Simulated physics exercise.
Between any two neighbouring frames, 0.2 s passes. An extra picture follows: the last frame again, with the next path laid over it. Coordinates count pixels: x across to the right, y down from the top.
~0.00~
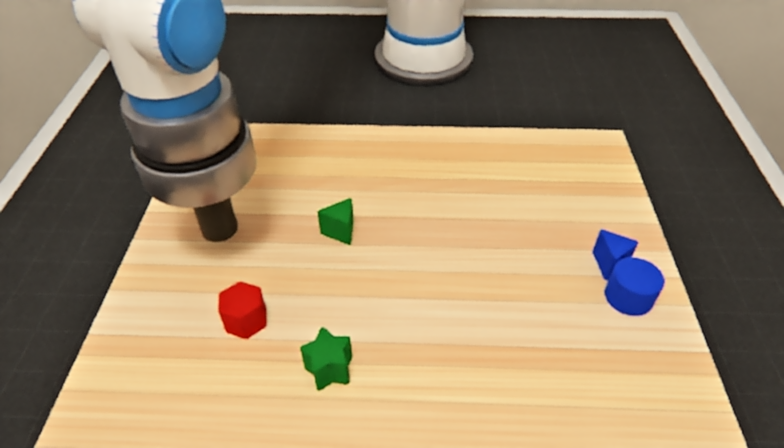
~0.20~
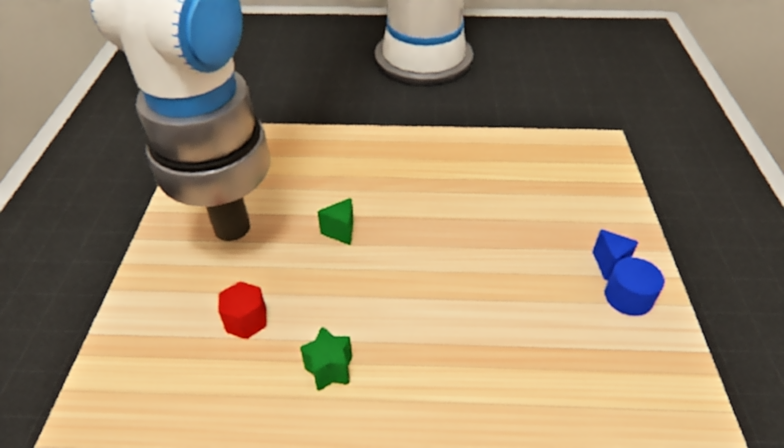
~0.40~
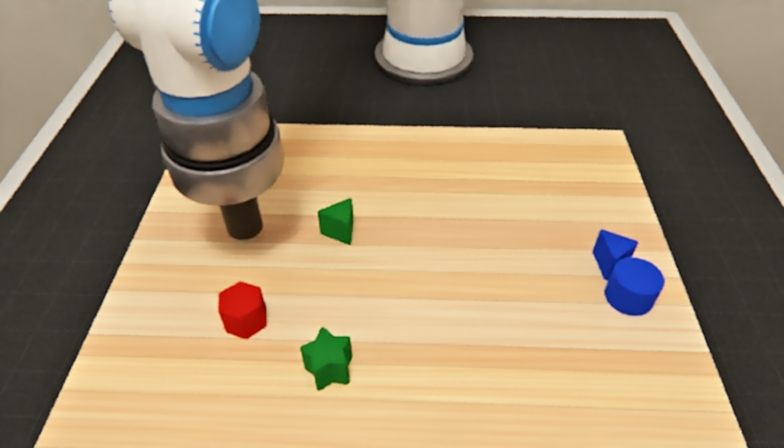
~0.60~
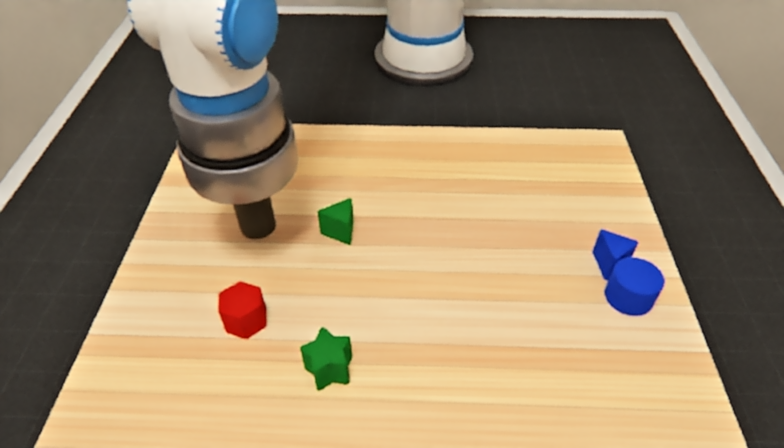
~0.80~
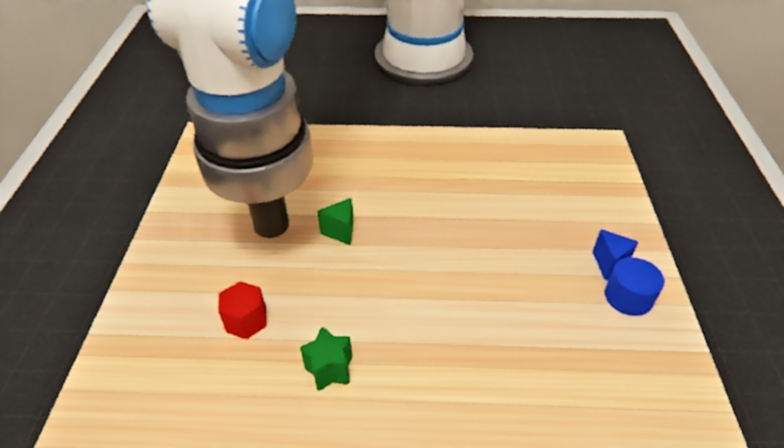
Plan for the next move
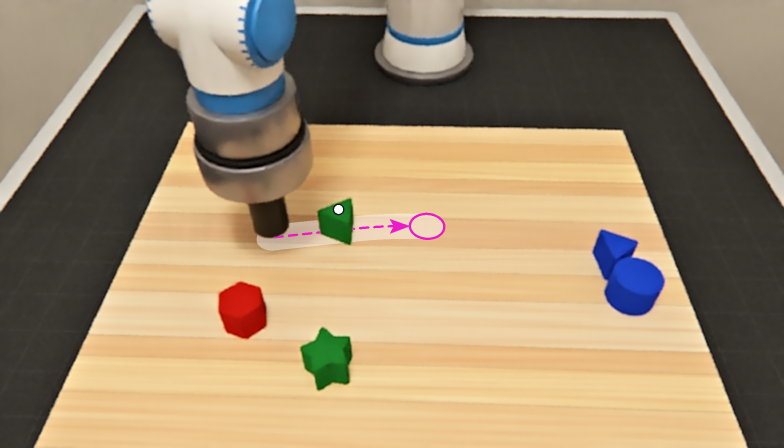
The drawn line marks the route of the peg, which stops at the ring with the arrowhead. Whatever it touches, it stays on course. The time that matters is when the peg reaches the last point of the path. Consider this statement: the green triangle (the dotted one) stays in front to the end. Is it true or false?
The statement is true.
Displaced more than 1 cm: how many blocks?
Displaced: One.
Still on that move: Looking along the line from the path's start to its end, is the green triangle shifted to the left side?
My answer is no.
Drawn move, from (274, 237) over (351, 229) to (427, 226); the dot is on the green triangle.
One third of the way, peg at (326, 220); green triangle at (364, 208).
Two thirds of the way, peg at (377, 215); green triangle at (416, 207), turned 20° clockwise.
At the end, peg at (428, 214); green triangle at (457, 211), turned 85° clockwise.
